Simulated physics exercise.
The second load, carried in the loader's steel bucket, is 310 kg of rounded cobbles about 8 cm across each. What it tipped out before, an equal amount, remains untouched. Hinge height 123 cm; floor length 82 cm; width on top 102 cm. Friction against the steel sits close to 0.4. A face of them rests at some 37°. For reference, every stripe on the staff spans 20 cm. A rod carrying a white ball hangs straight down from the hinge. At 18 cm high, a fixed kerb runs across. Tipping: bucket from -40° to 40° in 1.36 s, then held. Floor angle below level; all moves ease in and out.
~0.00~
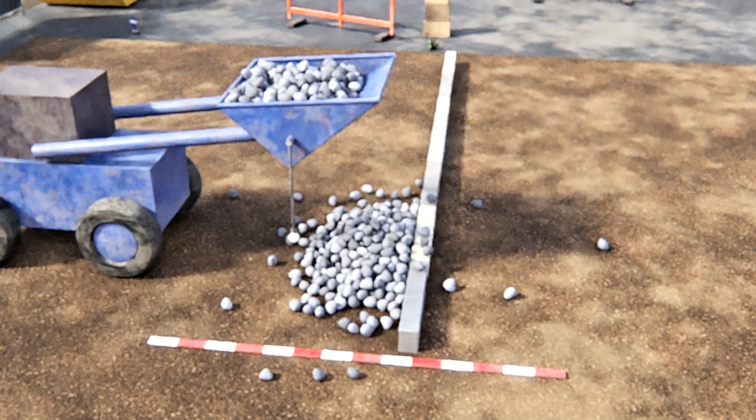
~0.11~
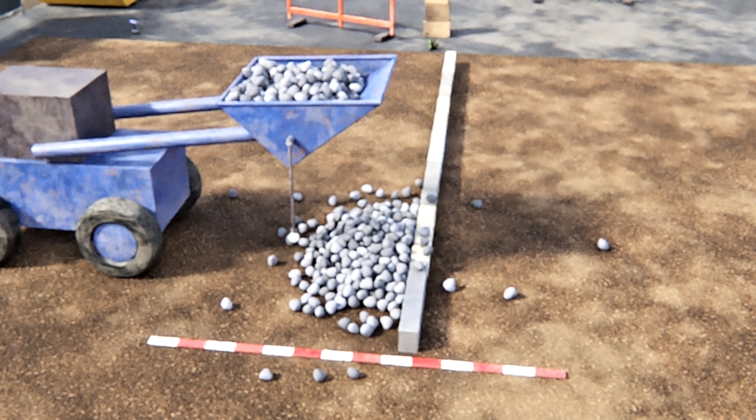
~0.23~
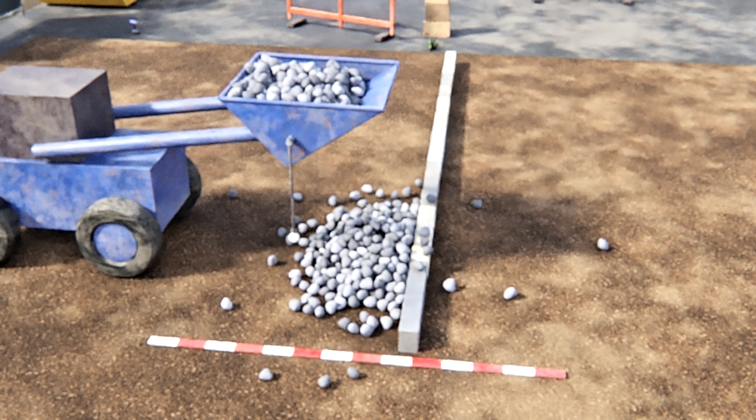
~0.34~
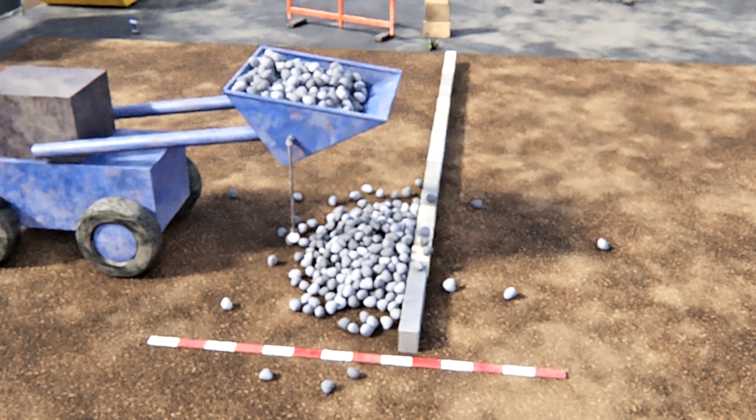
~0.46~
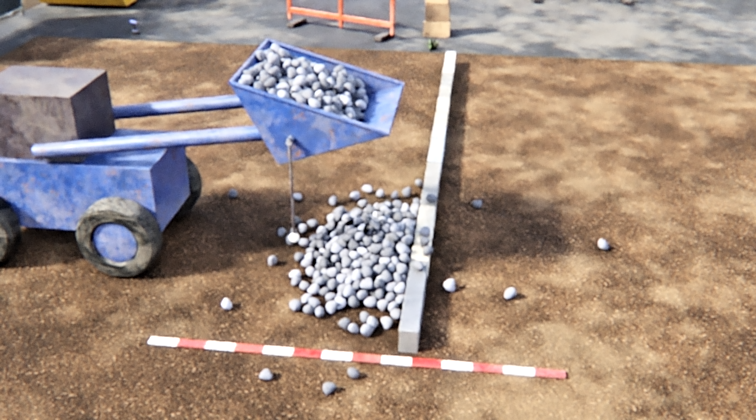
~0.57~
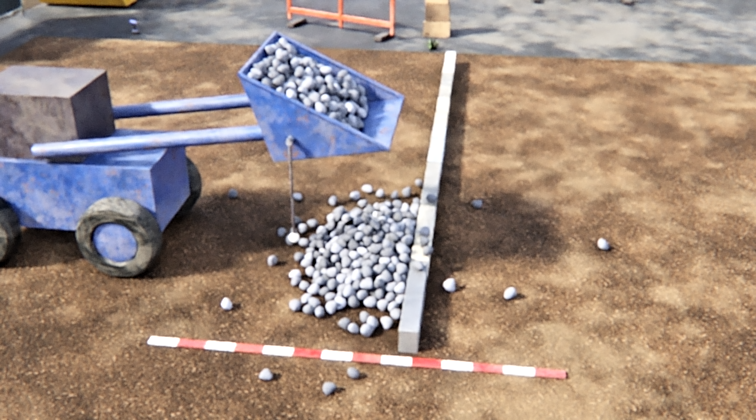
On a patch of brown dirt, a blue loader held a bucket of gray stones above a pile beside a pale kerb, and the bucket slowly tilted forward, its right edge dipping as the stones shifted inside.
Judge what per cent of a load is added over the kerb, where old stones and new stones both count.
The amount added is about 47 per cent of a load.
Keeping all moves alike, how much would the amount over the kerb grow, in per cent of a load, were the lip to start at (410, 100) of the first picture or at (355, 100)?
I'd say close to 85 per cent for one and close to 25 per cent for the other, in that order.
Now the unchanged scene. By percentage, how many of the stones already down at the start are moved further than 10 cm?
5 %.
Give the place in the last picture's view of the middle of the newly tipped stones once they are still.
They end up centred around (422, 252).
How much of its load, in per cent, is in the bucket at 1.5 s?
40 % still inside.
After 1.0 s the floor is at 28°; in per cent of one load, 98 in the bucket, 101 on this side of the kerb, 1 over the kerb; the foremost stones are at (469, 242).
After 1.5 s the floor is at 40°; in per cent of one load, 42 in the bucket, 155 on this side of the kerb, 4 over the kerb; the foremost stones are at (476, 253).
After 1.8 s the floor is at 40°; in per cent of one load, 2 in the bucket, 170 on this side of the kerb, 28 over the kerb; the foremost stones are at (524, 265).
After 4.4 s the floor is at 40°; in per cent of one load, 0 in the bucket, 152 on this side of the kerb, 48 over the kerb; the foremost stones are at (606, 269). Net gain over the kerb, 47.
